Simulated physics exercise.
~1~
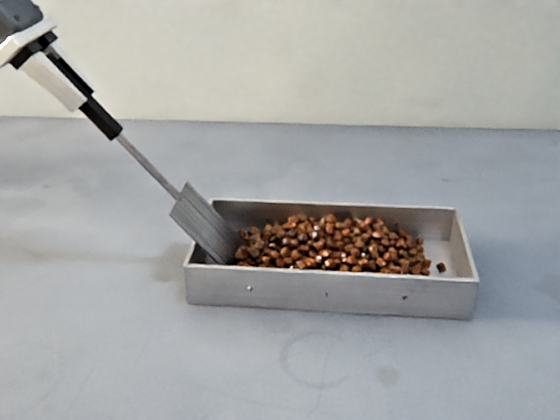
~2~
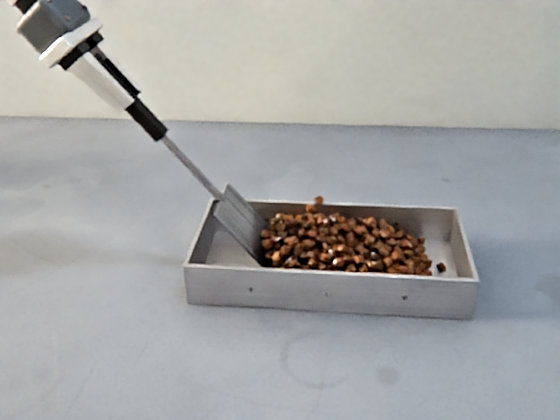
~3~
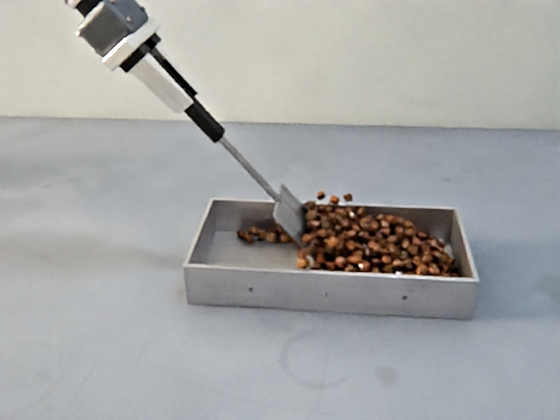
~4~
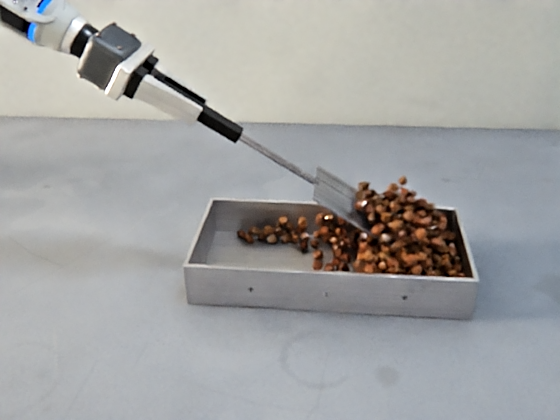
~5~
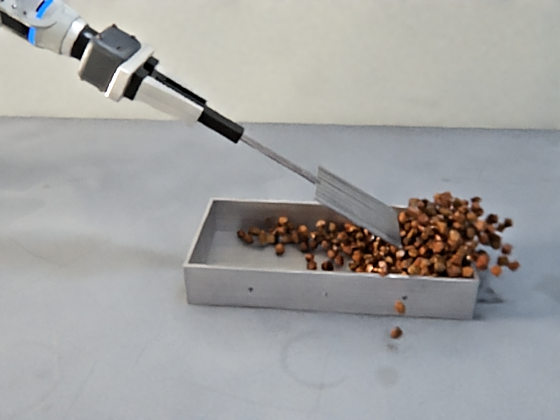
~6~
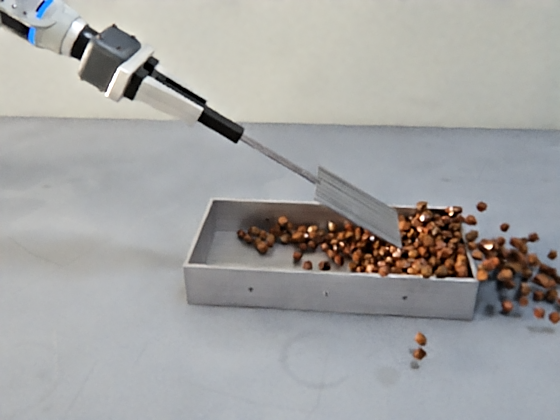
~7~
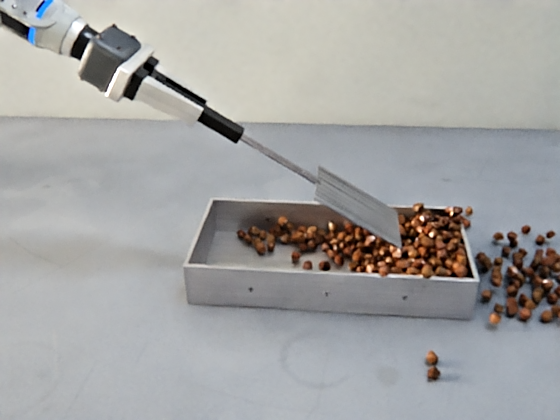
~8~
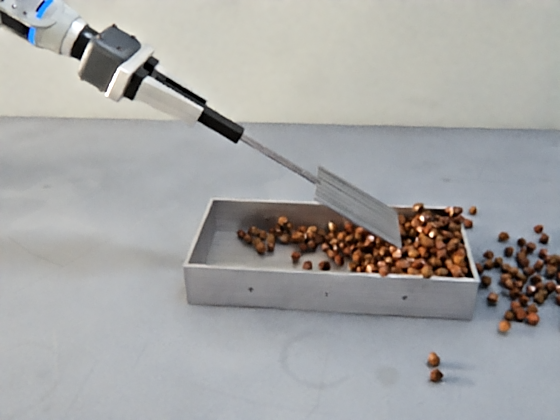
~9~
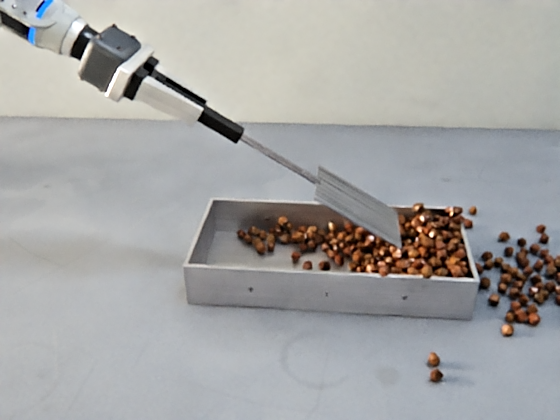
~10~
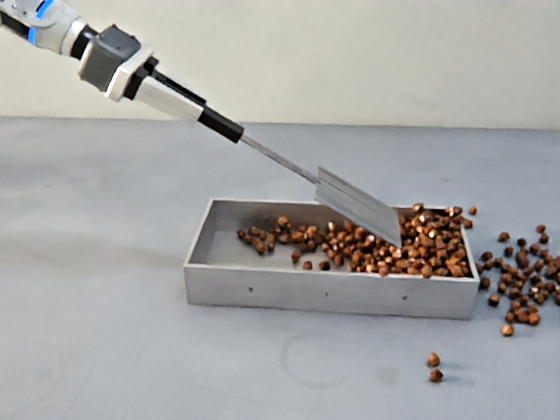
A robot arm lowers a flat metal spatula into the left end of a shallow gray tray holding a pile of small brown pellets on a gray table. The blade pushes to the right, bunching the pellets into a heap and leaving a few behind it. Nearing the right end, it rises a little and tilts flatter, then stops. The heap spills over the tray's right end, and pellets scatter across the table while a couple drop in front. At the end, the blade rests still against the pellets left in the tray, with a smaller group lying outside.
